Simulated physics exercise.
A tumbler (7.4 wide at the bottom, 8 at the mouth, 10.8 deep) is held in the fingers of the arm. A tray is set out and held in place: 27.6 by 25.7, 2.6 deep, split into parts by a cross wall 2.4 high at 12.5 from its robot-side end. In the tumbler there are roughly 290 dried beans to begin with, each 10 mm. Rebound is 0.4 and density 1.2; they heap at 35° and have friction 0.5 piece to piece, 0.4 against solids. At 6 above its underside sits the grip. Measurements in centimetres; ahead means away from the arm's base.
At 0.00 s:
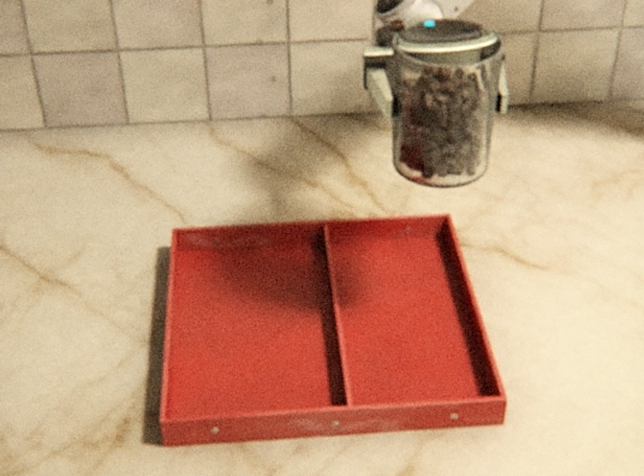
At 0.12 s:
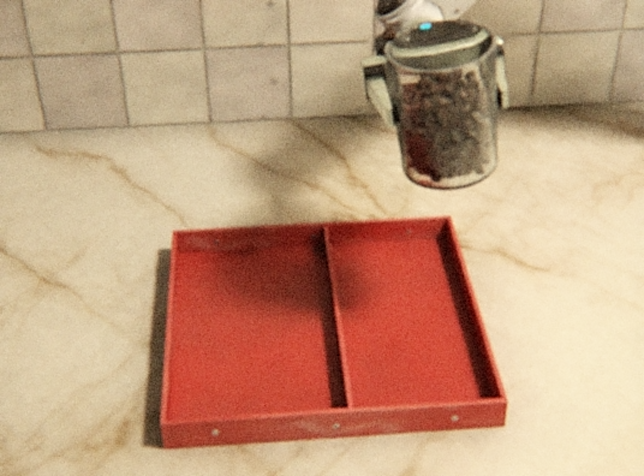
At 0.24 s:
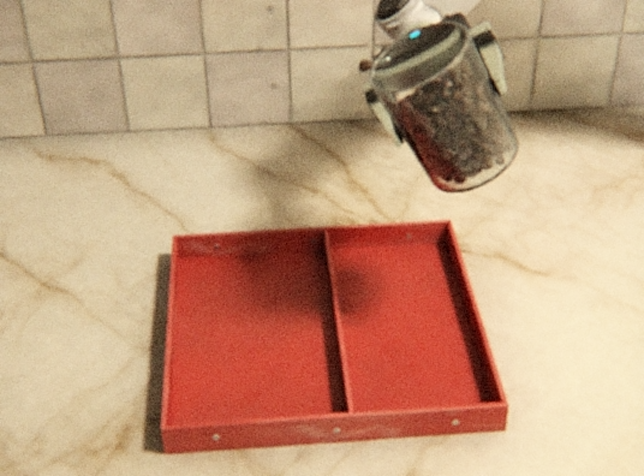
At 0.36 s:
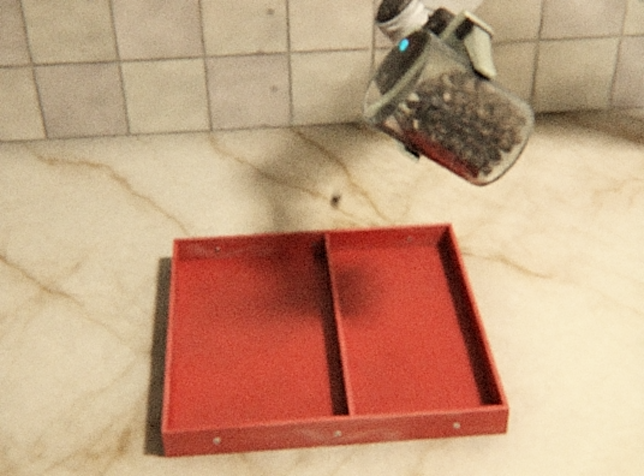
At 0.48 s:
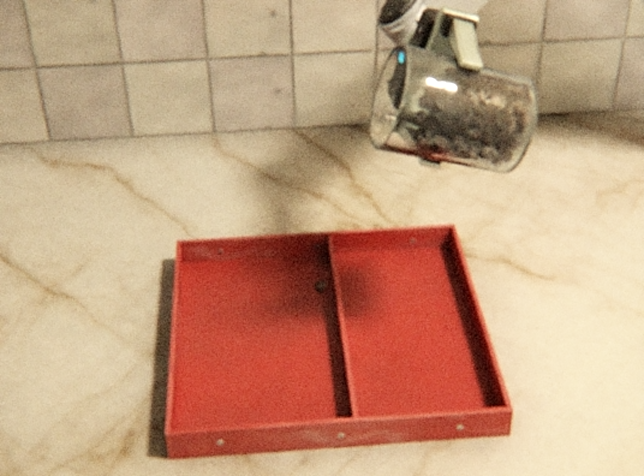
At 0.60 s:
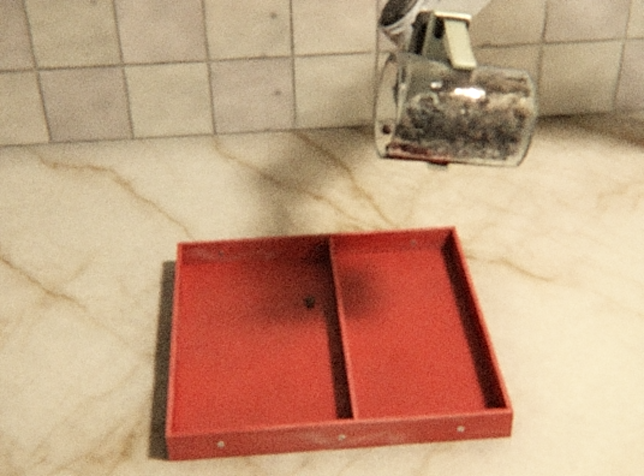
The clip shows a robotic gripper holding a clear container of dark beans above a divided red tray on a marbled surface, tilting it steadily onto its side as a single bean drops into the tray's left part.
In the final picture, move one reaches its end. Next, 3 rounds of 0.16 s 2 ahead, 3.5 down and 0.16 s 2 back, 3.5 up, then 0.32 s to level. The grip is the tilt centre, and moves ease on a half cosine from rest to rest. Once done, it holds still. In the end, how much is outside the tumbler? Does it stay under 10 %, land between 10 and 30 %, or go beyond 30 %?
It stays under 10 %.
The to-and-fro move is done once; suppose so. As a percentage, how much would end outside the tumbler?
It would come to about 0 %.
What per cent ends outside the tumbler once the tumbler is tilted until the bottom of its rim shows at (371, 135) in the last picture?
Roughly 0 percent, give or take.
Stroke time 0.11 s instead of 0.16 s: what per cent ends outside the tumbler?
It would come to around 5 %.
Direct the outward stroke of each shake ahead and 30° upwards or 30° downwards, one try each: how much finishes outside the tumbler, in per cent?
Result: Approx. 35 % and 10 %, one try each.
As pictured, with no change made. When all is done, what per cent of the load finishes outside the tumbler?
The share comes to around 0 per cent.
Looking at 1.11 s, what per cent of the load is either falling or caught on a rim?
About 0 per cent.
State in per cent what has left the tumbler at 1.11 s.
0 %.
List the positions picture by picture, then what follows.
In the first frame, tumbler middle at (444, 106), level; upper third of the load around (444, 102), from x 400 to 485, top at y 25; 290 in the tumbler.
In the second frame, tumbler middle at (445, 108), tilted 8° forward; upper third of the load around (445, 105), from x 390 to 490, top at y 35.
In the third frame, tumbler middle at (448, 111), tilted 28° forward; upper third of the load around (457, 106), from x 365 to 505, top at y 65; 289 in the tumbler, 1 in flight or on a rim.
In the fourth frame, tumbler middle at (450, 112), tilted 52° forward; upper third of the load around (465, 100), from x 335 to 520, top at y 75; 289 in the tumbler, 1 in flight or on a rim.
In the fifth frame, tumbler middle at (455, 112), tilted 72° forward; upper third of the load around (476, 95), from x 320 to 525, top at y 70; 289 in the tumbler, 1 in the far-side part.
In the sixth frame, tumbler middle at (456, 113), tilted 80° forward; upper third of the load around (481, 94), from x 310 to 525, top at y 75; 289 in the tumbler, 1 in the far-side part.
After 1.11 s, tilted 80° forward, highest piece 23 above the table; 285 in the tumbler, 4 in the far-side part, 1 in flight or on a rim.
After 1.62 s, tilted 72° forward, highest piece 26 above the table; 285 in the tumbler, 5 in the far-side part.
After 2.08 s, level, highest piece 27 above the table; 285 in the tumbler, 5 in the far-side part.
After 3.13 s, level, highest piece 27 above the table; 285 in the tumbler, 5 in the far-side part.
At rest, 285 in the tumbler, 5 in the far-side part. That is 2 % outside the tumbler.
